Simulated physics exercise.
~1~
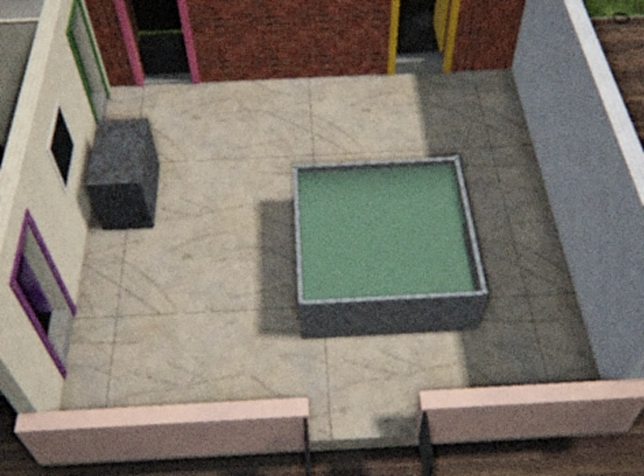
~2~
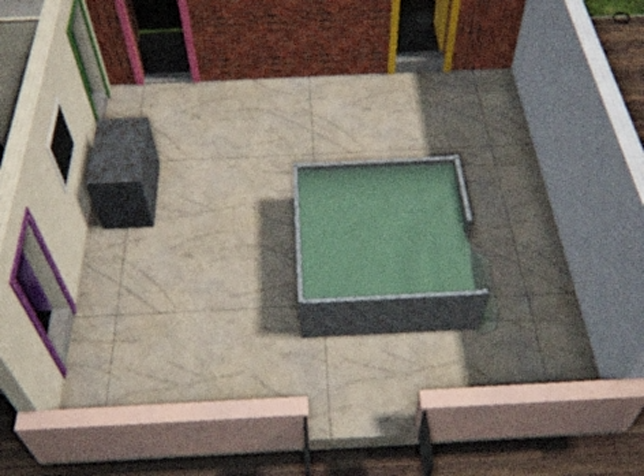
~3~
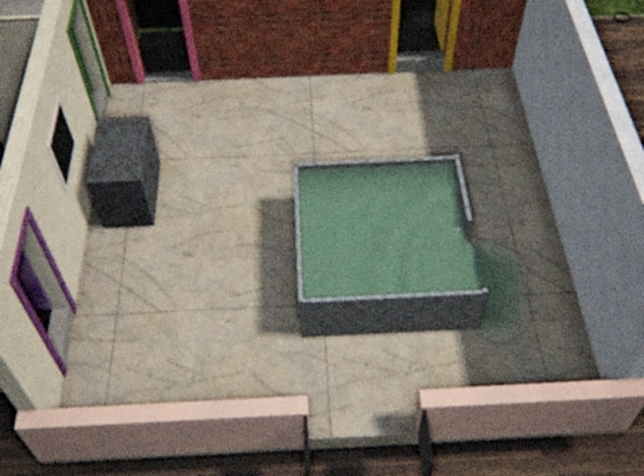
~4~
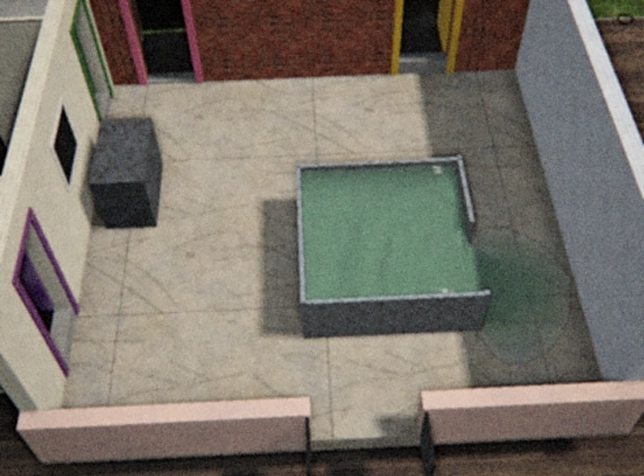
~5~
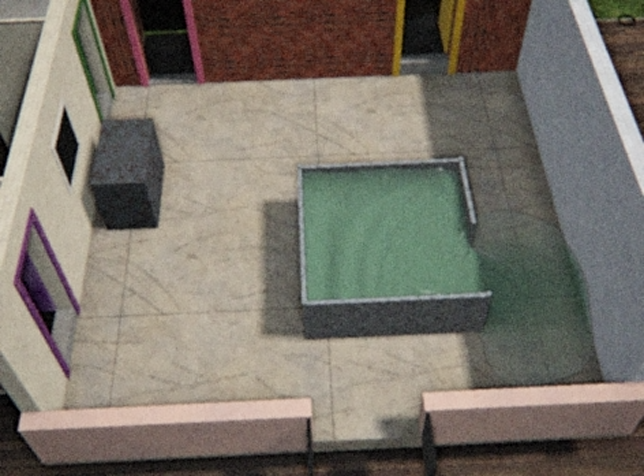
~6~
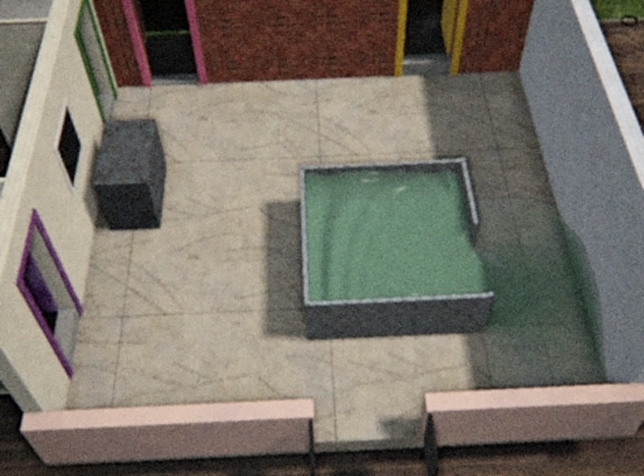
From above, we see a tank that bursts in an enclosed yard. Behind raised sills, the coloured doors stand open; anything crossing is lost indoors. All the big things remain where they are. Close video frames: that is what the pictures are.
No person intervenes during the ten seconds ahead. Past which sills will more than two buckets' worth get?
Outcome: The green door is going to allow two buckets or less; the yellow door is going to allow two buckets or less; the purple door is going to allow two buckets or less; the pink door is going to allow over two buckets.
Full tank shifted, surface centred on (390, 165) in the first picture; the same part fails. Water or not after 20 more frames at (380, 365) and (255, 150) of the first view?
Submerged and unflooded.
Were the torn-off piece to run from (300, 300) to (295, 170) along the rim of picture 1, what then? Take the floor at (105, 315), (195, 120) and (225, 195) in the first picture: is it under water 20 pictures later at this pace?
Submerged, submerged, submerged.
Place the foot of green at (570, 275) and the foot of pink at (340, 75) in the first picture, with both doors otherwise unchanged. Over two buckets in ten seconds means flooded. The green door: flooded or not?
Note - green door ends up higher.
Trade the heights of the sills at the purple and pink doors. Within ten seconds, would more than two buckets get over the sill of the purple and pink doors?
You'll see the purple door tops the limit and the pink door stays short.
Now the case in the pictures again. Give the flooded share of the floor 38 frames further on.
Share estimate: About 90 per cent.
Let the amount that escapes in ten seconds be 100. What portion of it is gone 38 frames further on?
Share gone by then: About 45 %.
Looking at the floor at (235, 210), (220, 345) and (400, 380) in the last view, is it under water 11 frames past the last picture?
Result, in the order given: Not wetted / not wetted / wetted.
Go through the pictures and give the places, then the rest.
In the first picture, the open tank at (384, 229) is whole and still.
In the second picture, the front is at a hidden place, out from the gap at (469, 280).
In the third picture, the front is at (508, 253), out from the gap at (469, 281).
In the fourth picture, the front is at (557, 265), out from the gap at (471, 283).
In the fifth picture, water pours out at (472, 284) and has run to (562, 235).
In the sixth picture, the front is at (606, 382), out from the gap at (475, 284).
A moment on, water covers 10 % of the floor; the green door not reached, the yellow door not reached, the purple door not reached, the pink door not reached.
Next, water covers 30 % of the floor; the green door not reached, the yellow door not reached, the purple door not reached, the pink door not reached.
Then, water covers 60 % of the floor; the green door not reached, the yellow door wet at the sill, nothing in, the purple door wet at the sill, nothing in, the pink door not reached.
Later, water covers 90 % of the floor; the green door wet at the sill, nothing in, the yellow door wet at the sill, nothing in, the purple door wet at the sill, nothing in, the pink door wet at the sill, nothing in.
In the end, water covers 100 % of the floor; the green door wet at the sill, nothing in, the yellow door wet at the sill, nothing in, the purple door wet at the sill, nothing in, the pink door over two buckets in.
